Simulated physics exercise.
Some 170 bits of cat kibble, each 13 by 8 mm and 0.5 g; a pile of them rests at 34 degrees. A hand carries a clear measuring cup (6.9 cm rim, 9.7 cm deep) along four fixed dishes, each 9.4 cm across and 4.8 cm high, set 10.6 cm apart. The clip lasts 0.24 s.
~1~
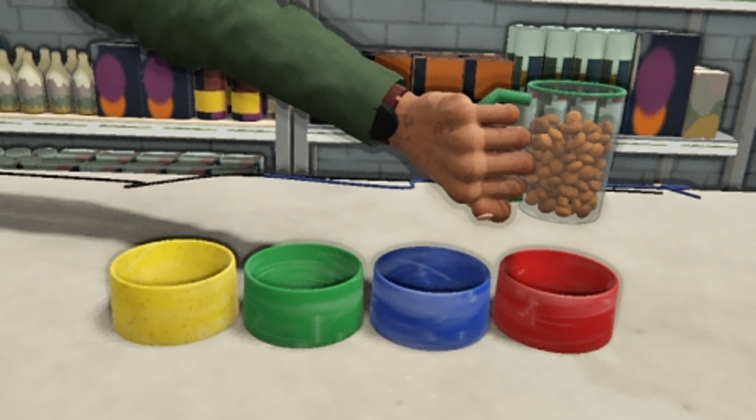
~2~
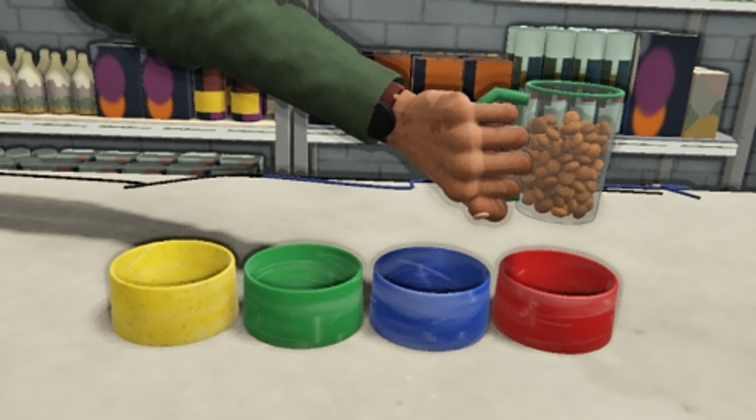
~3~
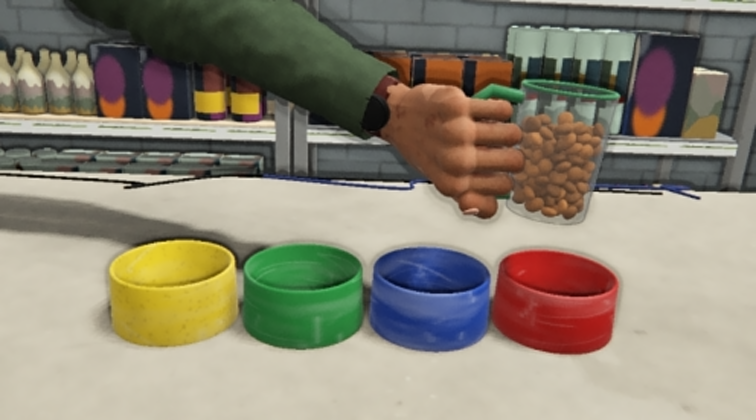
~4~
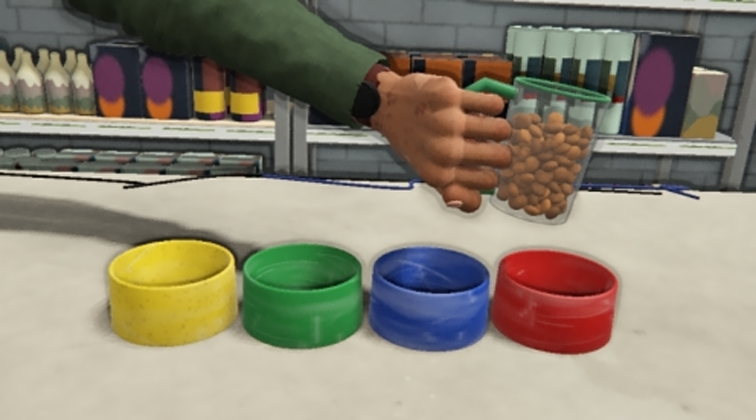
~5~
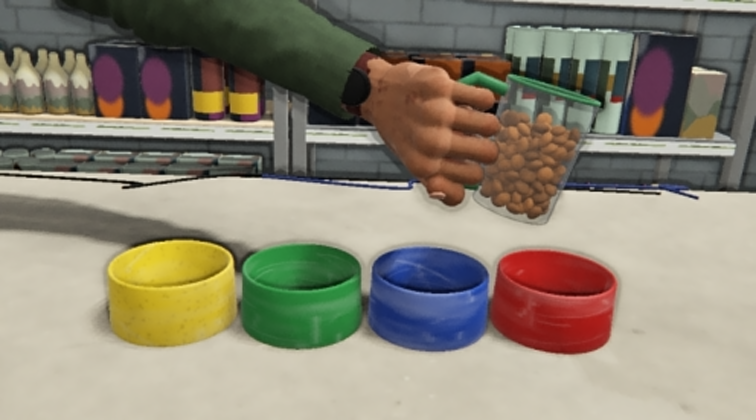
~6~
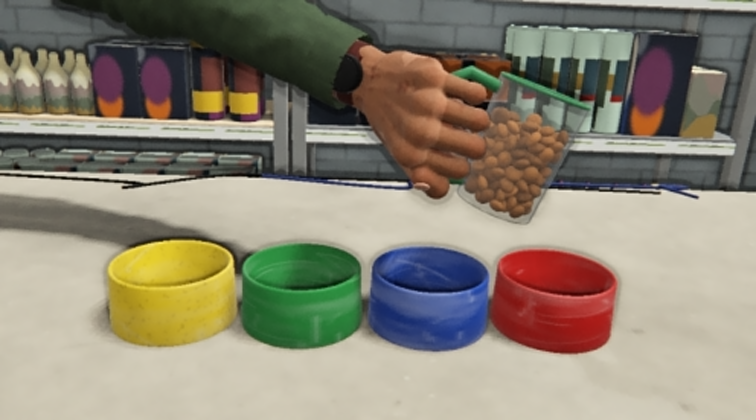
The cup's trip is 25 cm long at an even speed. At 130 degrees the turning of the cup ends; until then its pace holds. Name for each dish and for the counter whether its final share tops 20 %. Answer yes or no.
Red dish: No; blue dish: No; green dish: Yes; yellow dish: No; on the counter: No.
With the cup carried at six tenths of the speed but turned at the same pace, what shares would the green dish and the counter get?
Then: Green 0; counter 0.
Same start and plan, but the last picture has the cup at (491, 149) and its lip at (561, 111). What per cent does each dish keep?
Red 0; blue 0; green 100; yellow 0.
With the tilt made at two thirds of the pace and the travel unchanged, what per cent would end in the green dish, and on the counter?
Then: Green 100; counter 0.
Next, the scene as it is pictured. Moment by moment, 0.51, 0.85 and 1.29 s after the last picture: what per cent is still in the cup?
About 100, 90, 10.
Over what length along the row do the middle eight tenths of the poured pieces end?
About 6 cm.
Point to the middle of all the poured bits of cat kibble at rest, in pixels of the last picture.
At about (312, 294).
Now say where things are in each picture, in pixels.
In the first picture, cup at (567, 151), tilt 0 degrees, lip at (621, 90), moved 0.0 cm; middle of the pieces at (560, 166); red dish at (558, 272); blue dish at (432, 269); green dish at (304, 266); yellow dish at (174, 263).
In the second picture, cup at (564, 152), tilt 1 degrees, lip at (619, 92), moved 0.2 cm; middle of the pieces at (557, 166).
In the third picture, cup at (557, 152), tilt 4 degrees, lip at (614, 94), moved 0.8 cm; middle of the pieces at (549, 166).
In the fourth picture, cup at (544, 151), tilt 8 degrees, lip at (605, 98), moved 1.7 cm; middle of the pieces at (536, 164).
In the fifth picture, cup at (531, 151), tilt 13 degrees, lip at (595, 103), moved 2.7 cm; middle of the pieces at (521, 163).
In the sixth picture, cup at (518, 150), tilt 18 degrees, lip at (586, 107), moved 3.7 cm; middle of the pieces at (508, 162); red dish at (556, 272); blue dish at (430, 269); green dish at (302, 266); yellow dish at (172, 263).
Then, 0.51 s after the last picture, tilt 71 degrees; cup holds 100 %.
Then, 0.85 s after the last picture, tilt 107 degrees; cup holds 90 %.
Then, 1.29 s after the last picture, tilt 130 degrees; cup holds 10 %, green 85 %.
In the end, red 0 %, blue 0 %, green 95 %, yellow 0 %, counter 5 %.
